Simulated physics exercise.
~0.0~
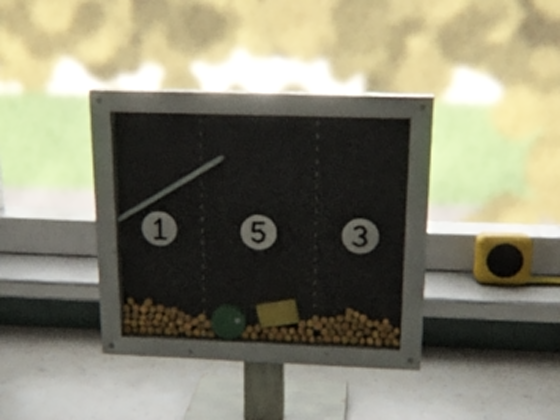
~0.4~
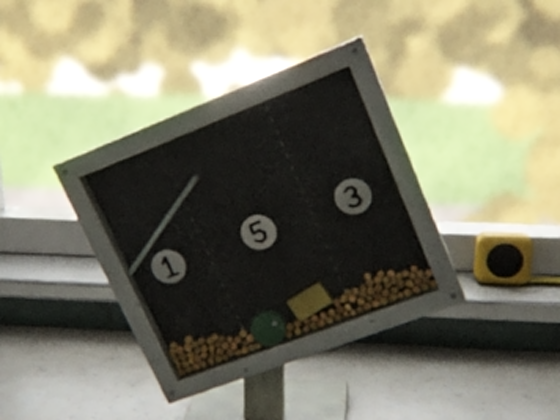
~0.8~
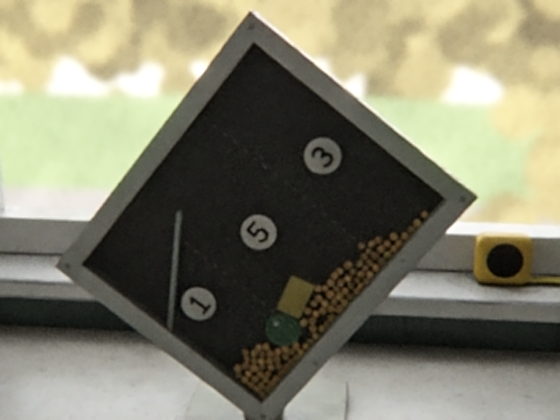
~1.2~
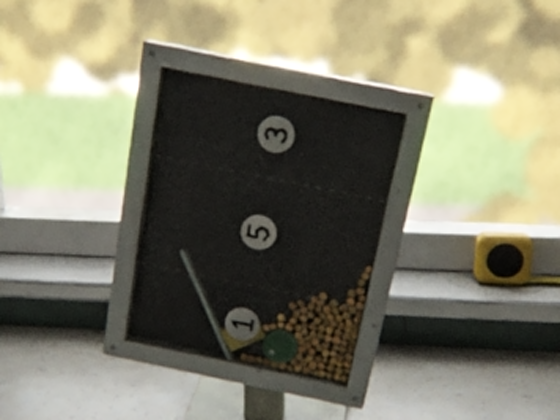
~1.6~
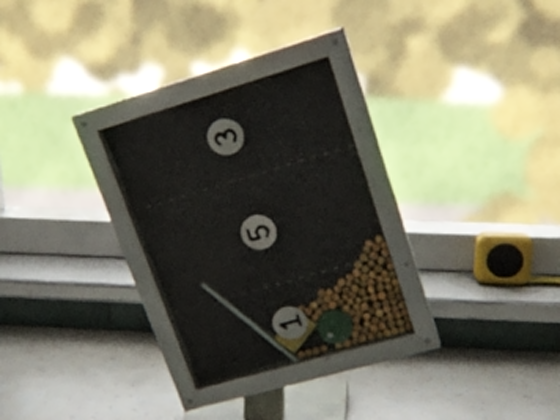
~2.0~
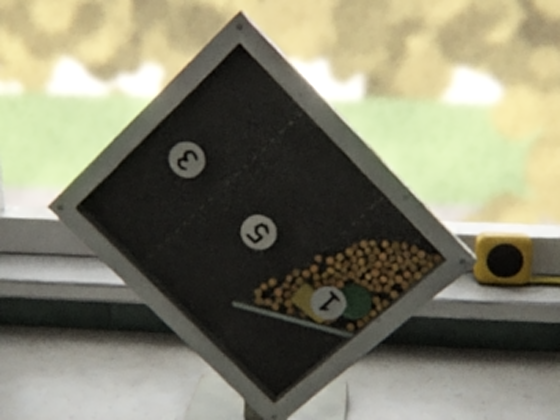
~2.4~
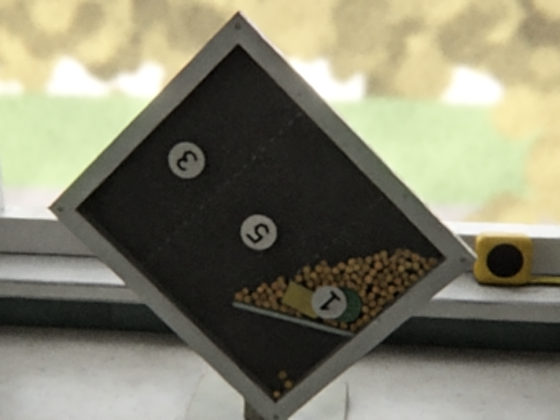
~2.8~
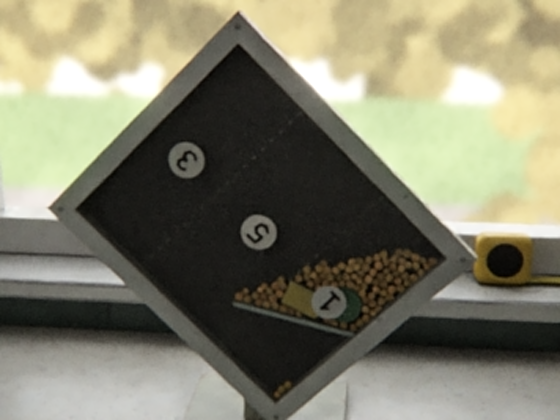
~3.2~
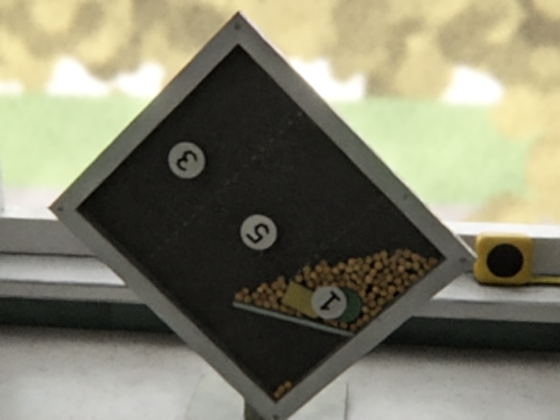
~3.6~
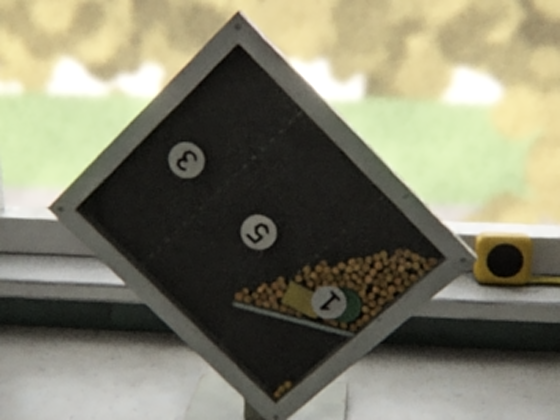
A framed box of beads turns anticlockwise and stops tilted, most beads resting above the slanted bar.
